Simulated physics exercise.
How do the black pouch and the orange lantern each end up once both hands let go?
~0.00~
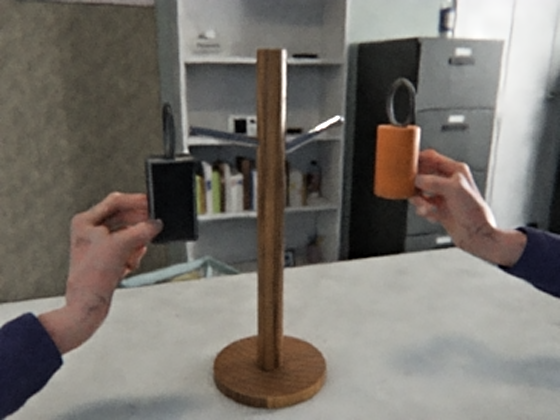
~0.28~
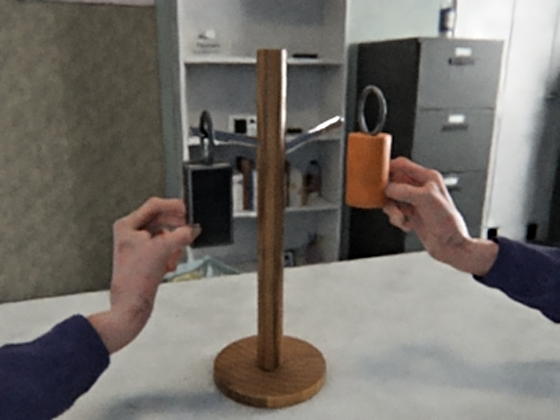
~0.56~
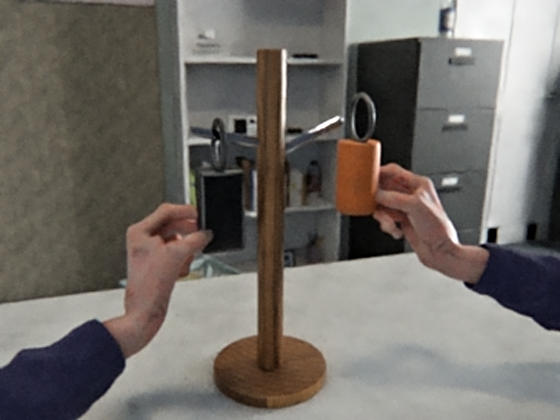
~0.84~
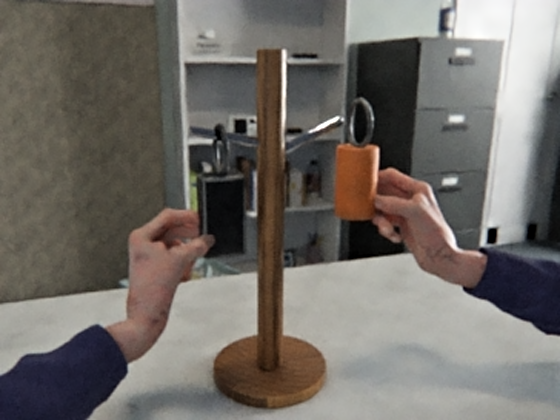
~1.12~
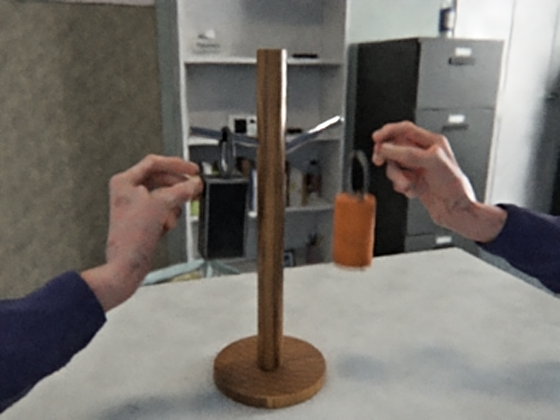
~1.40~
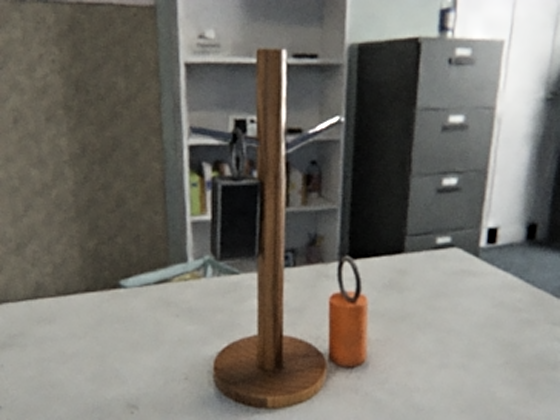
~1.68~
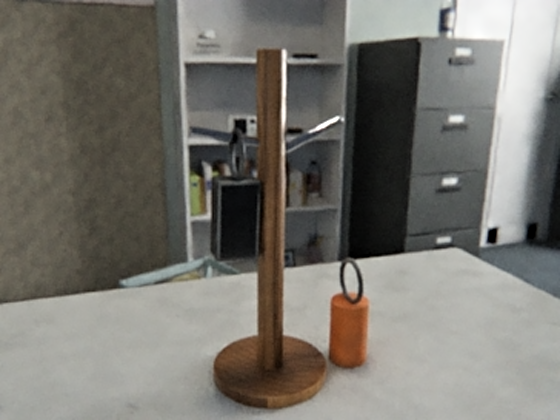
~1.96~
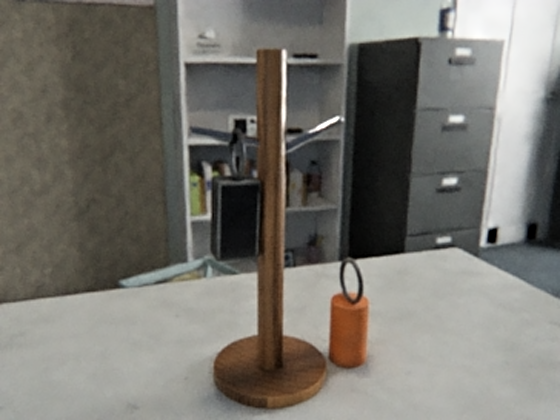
The black pouch stays hanging from the left peg of the stand. The orange lantern drops and ends up standing on the table to the right of the stand.
In an office, two hands bringing a black pouch and an orange lantern to a wooden stand, pouch hanging, lantern dropping upright onto the table.
